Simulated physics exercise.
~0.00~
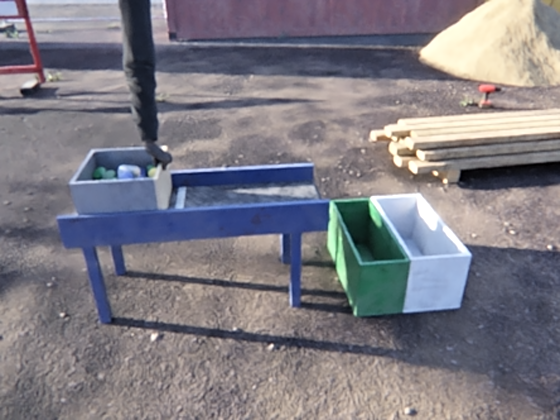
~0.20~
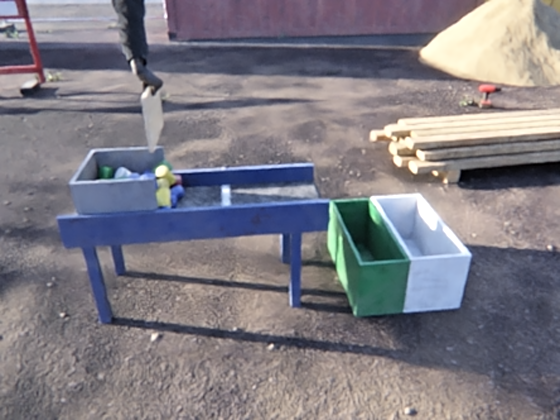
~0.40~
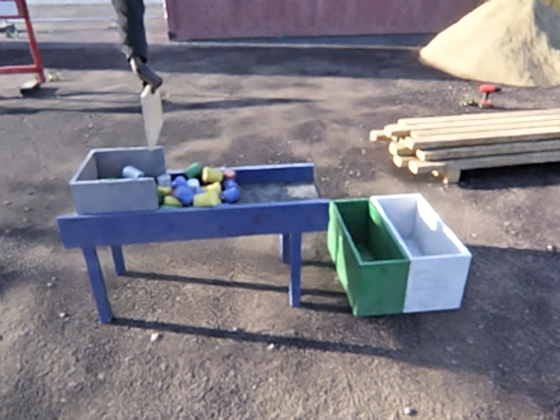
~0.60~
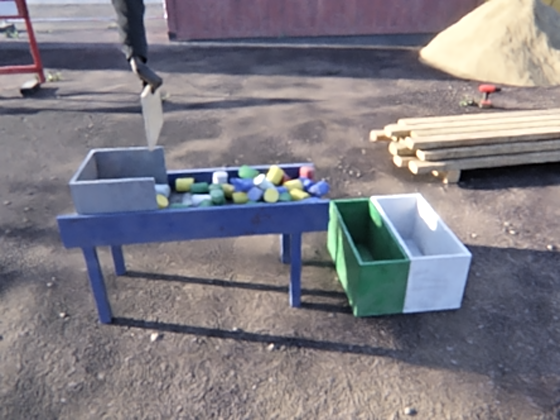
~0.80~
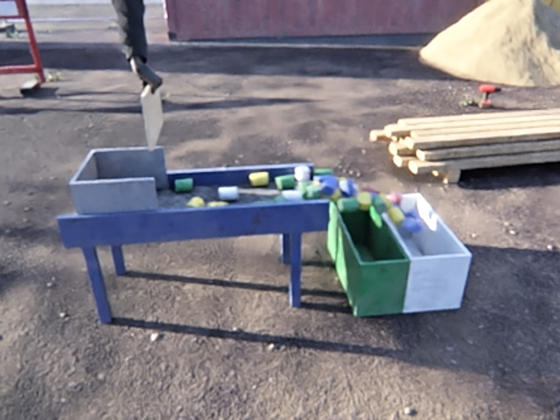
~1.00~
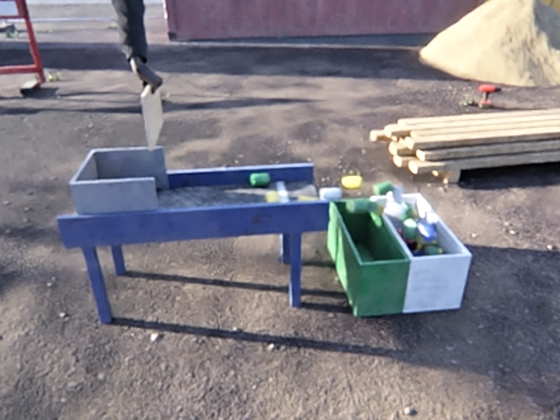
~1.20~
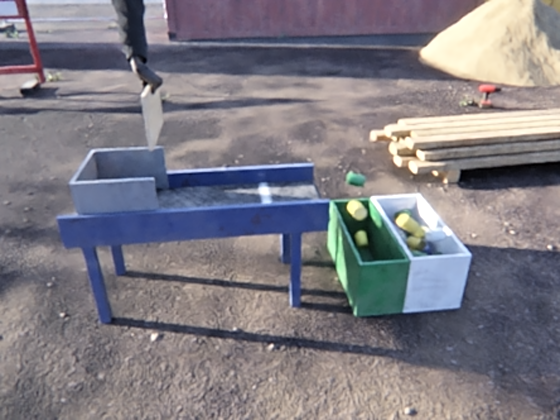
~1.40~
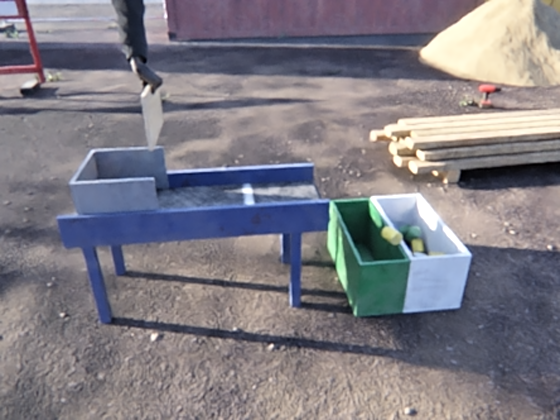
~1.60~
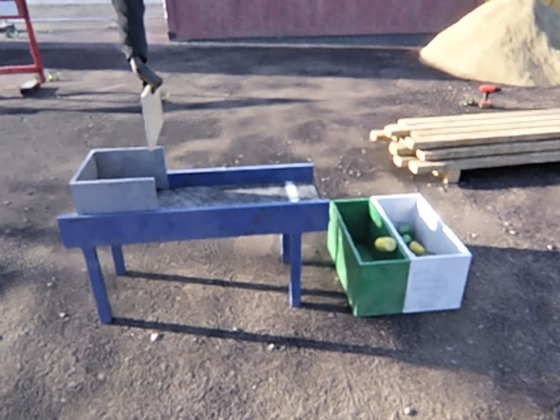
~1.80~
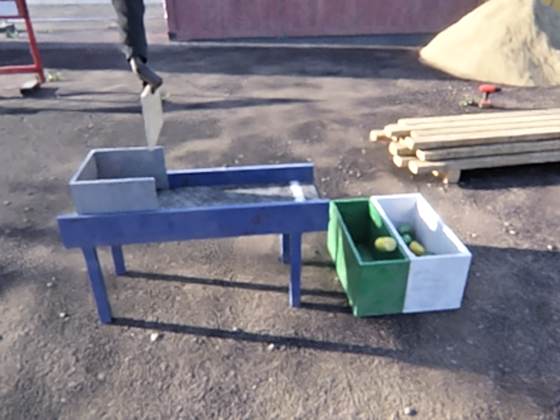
A low blue table with a grey, open box at its left end stands on dark, gritty ground, seen from slightly above. A green box and a white box sit side by side off its right end, with stacked planks and a sandy heap behind. A gloved hand raises a pale panel from the grey box, and small blue, yellow, green and white pieces spill out and travel right along the tabletop. They fly off the end, mostly towards the white box. At the end the table is bare, and a few yellow and green pieces show in the boxes.
